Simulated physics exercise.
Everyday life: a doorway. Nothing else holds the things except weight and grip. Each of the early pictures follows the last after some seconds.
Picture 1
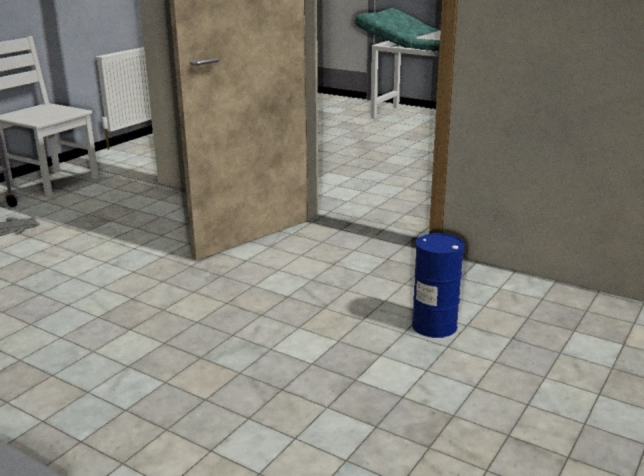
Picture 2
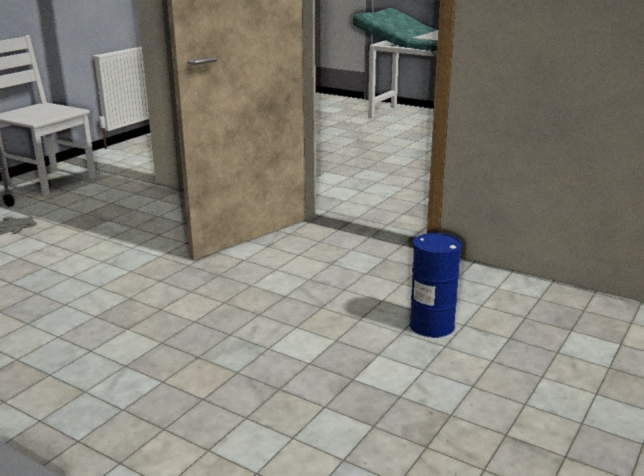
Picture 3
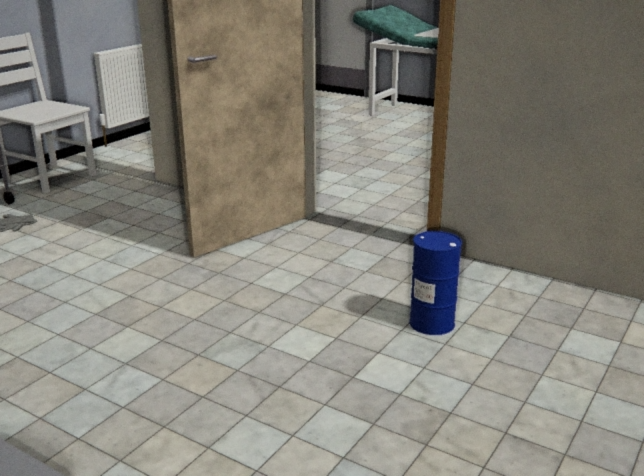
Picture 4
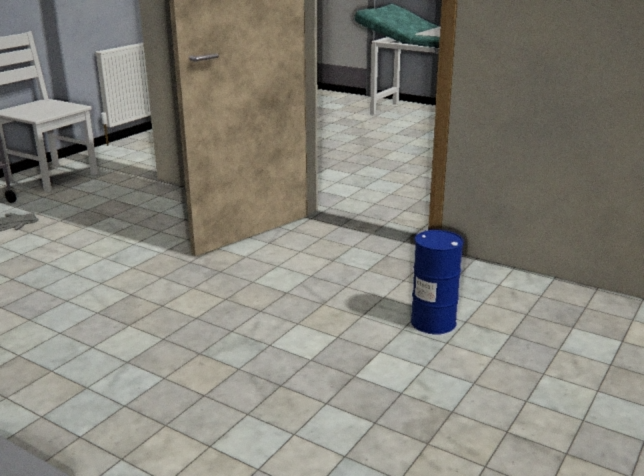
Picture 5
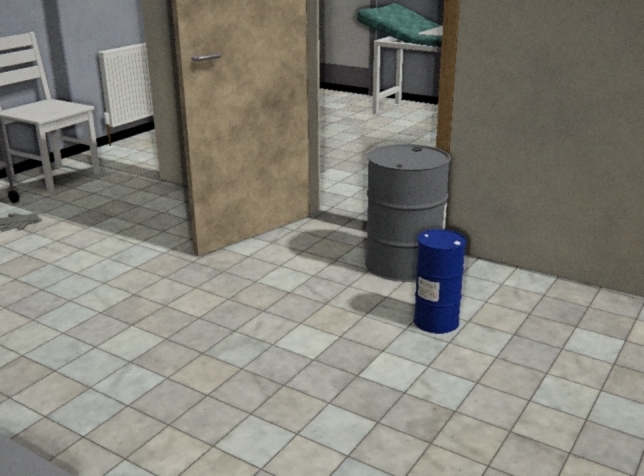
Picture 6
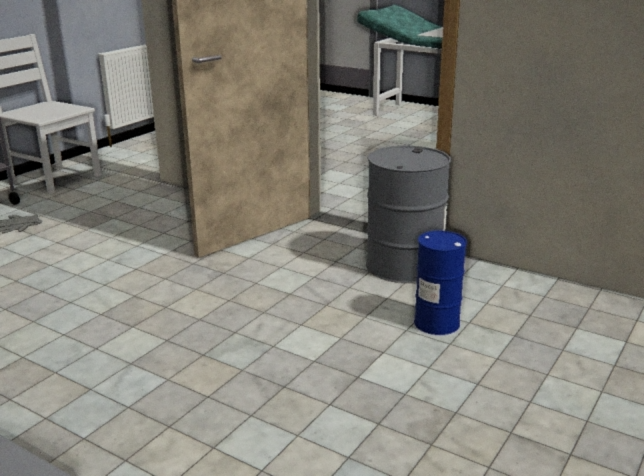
In the video, a small blue drum stands on a tiled floor near a wide-open door, and nothing moves at first. Then a larger grey drum appears behind it by the doorway, and both remain still.
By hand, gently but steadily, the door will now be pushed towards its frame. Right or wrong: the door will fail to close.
Right, it fails to close.
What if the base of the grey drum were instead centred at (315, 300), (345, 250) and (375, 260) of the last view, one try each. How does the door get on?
Try 1: Door ends up flush. Try 2: Door stays partly open. Try 3: Door stays partly open.
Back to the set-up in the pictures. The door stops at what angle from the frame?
The door ends up some 35° open.
Then, 0.70 s on from there, open by 91°.
Then, 1.30 s on from there, open by 67°.
Then, 1.80 s on from there, open by 46°.
In the end, open by 34°; both unmoved. At the end, from the last picture's camera, grey drum near (407, 213).
